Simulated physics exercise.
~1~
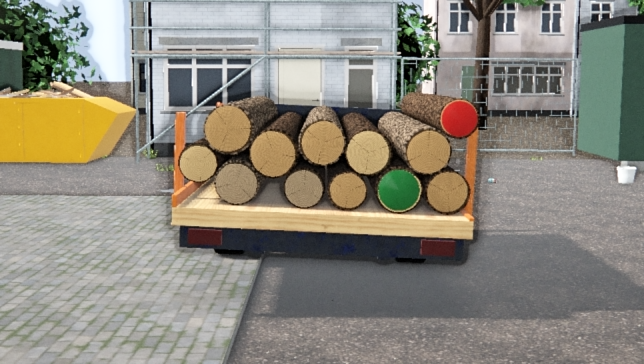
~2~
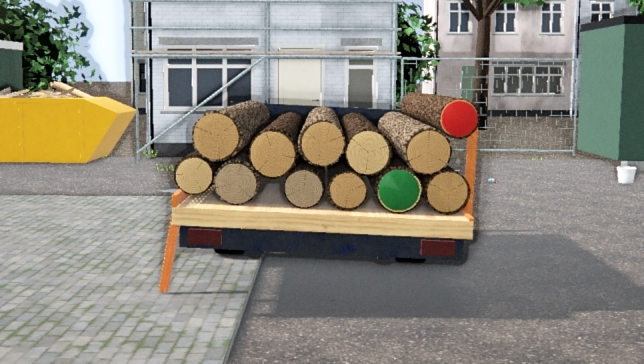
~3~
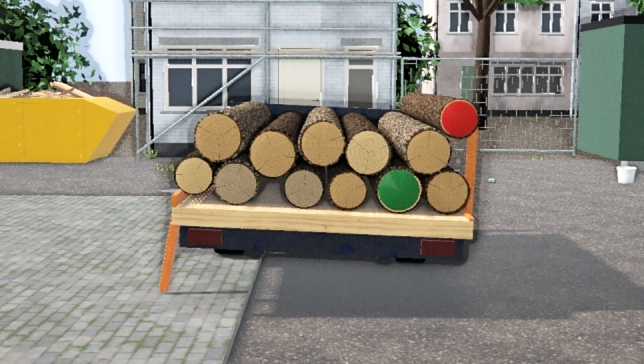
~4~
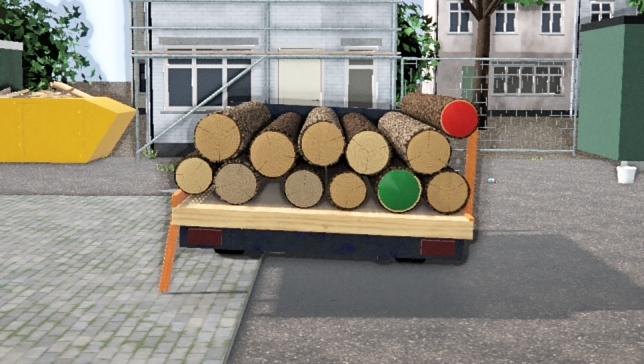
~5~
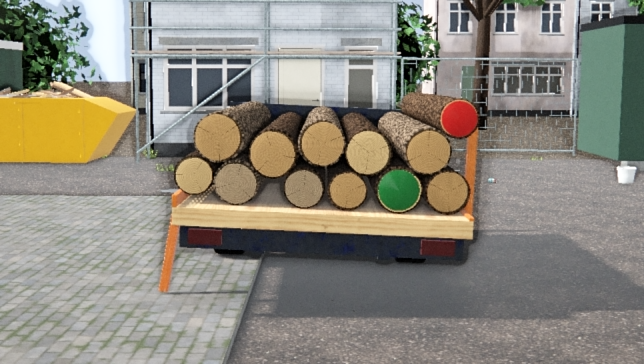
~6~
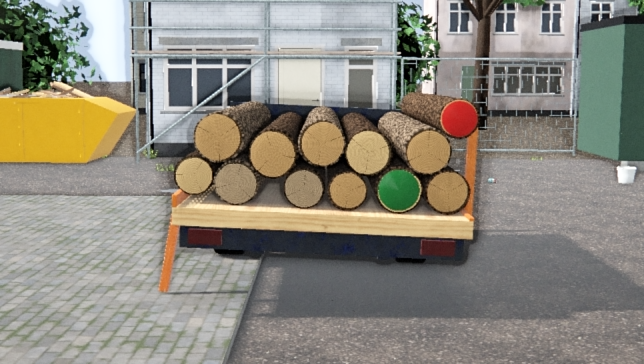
An orange post on the left side of a low trailer is the thing that moves, seen from the trailer's tail end in a paved yard. Twelve logs lie stacked end-on across the pale wooden deck, one marked green low on the right and one marked red high at the right edge. A yellow skip stands to the left, with a fence and buildings behind. The left post swings down quickly and hangs below the deck edge, while the right one stays upright. The logs hardly shift, and all of them remain on the trailer at the end.
